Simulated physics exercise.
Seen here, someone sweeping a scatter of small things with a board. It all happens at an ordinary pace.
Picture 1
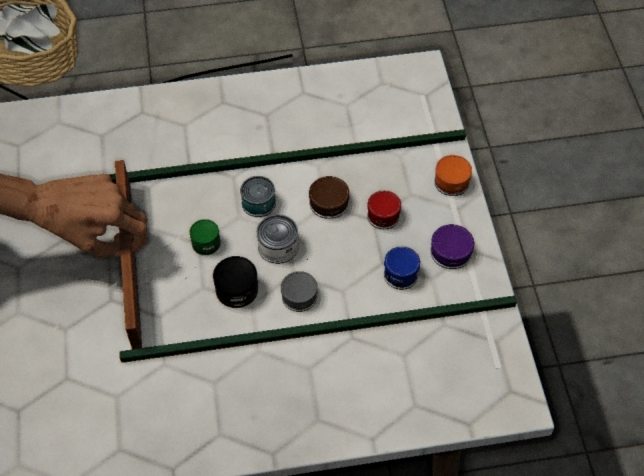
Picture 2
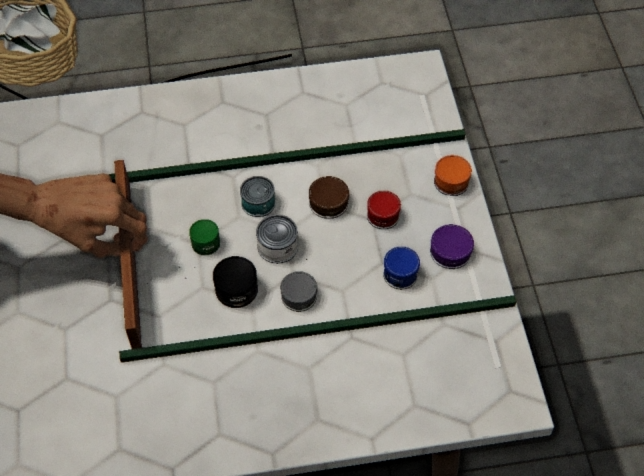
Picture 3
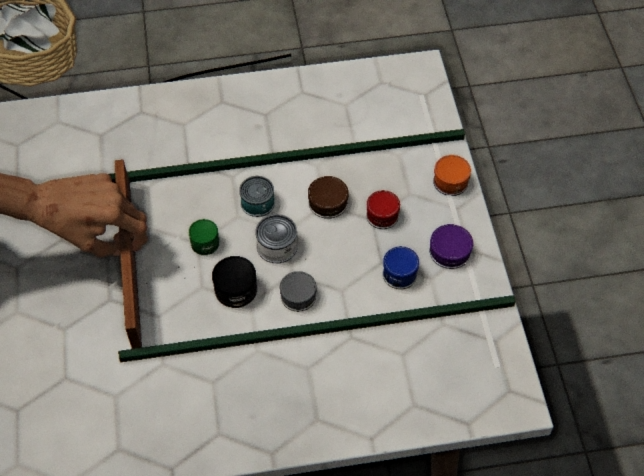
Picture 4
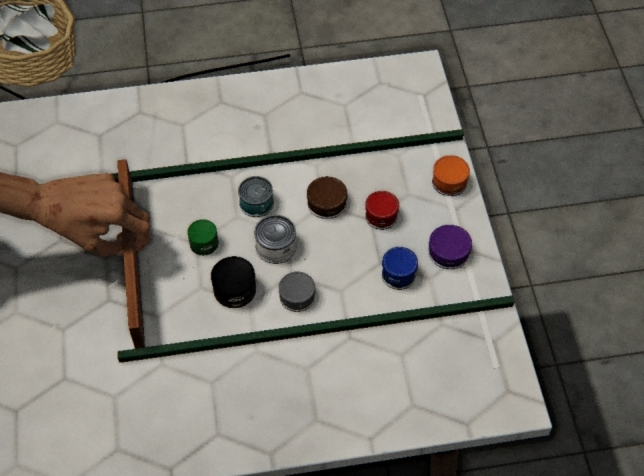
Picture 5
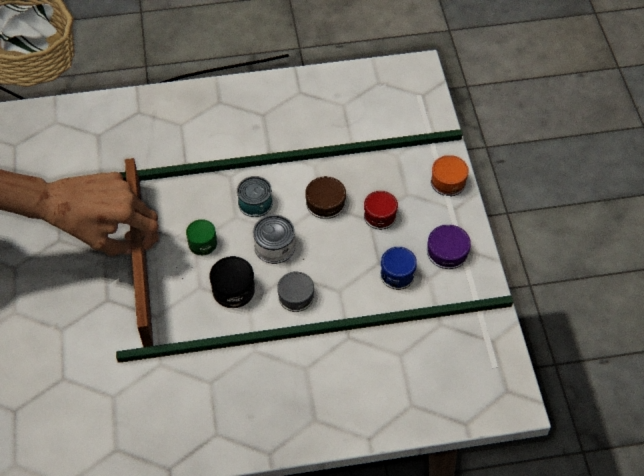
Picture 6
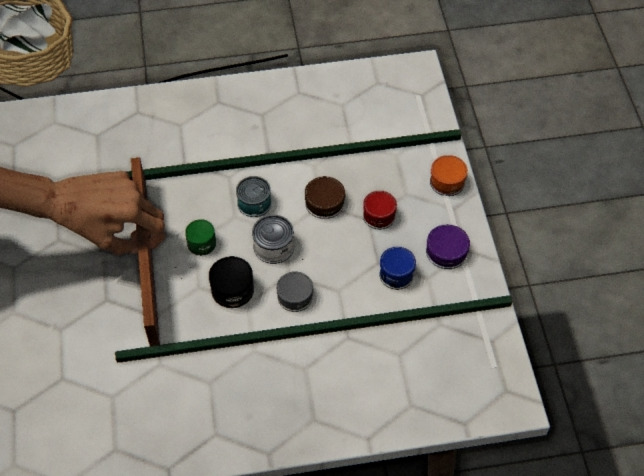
A hand at the left edge slides an upright brown board slowly a short way to the right between two green rails, while the round tins ahead of it stay in place and the view barely shifts. The pale hexagon-patterned table is seen from above at an angle, over a grey tiled floor with a wicker basket at upper left. Green, black, grey and silvery tins sit nearest the board, with brown, red, blue, purple and orange ones farther right.
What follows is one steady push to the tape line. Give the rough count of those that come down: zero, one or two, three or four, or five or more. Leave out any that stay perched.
As it turns out, the number that fall off is five or more.
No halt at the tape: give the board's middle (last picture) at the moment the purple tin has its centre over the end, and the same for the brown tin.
At (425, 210) for the purple tin; at (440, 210) for the brown tin.
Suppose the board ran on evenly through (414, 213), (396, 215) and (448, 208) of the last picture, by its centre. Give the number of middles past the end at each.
The counts: 1, 0 and 5.
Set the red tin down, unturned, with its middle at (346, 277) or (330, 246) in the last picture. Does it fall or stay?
In turn it comes down; falls.
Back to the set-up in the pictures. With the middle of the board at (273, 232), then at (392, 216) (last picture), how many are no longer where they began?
First 5, then 10.
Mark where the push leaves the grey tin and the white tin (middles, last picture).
About (490, 282), and the other about (474, 212).
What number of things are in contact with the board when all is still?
In contact: 5.
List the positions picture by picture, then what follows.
The first frame shows orange tin (453, 176); purple tin (452, 247); blue tin (402, 268); board (128, 252); tape (457, 220).
The second frame shows purple tin (452, 247); red tin (384, 210).
The third frame shows blue tin (401, 268); grey tin (298, 292).
The fourth frame shows orange tin (451, 176); board (131, 251).
The fifth frame shows purple tin (449, 247); white tin (274, 239).
The sixth frame shows orange tin (448, 176); purple tin (448, 247); blue tin (397, 268); board (145, 249); tape (453, 220).
Soon after, none off yet; orange tin at rest near (448, 176); purple tin at rest near (448, 247); blue tin at rest near (397, 268).
Then, none off yet; orange tin moved about its own width near (471, 171); purple tin moved a little near (466, 240); blue tin moved well along near (464, 271).
At rest, the number that fall off is five or more; fallen, brown tin, red tin, blue tin, purple tin and orange tin.
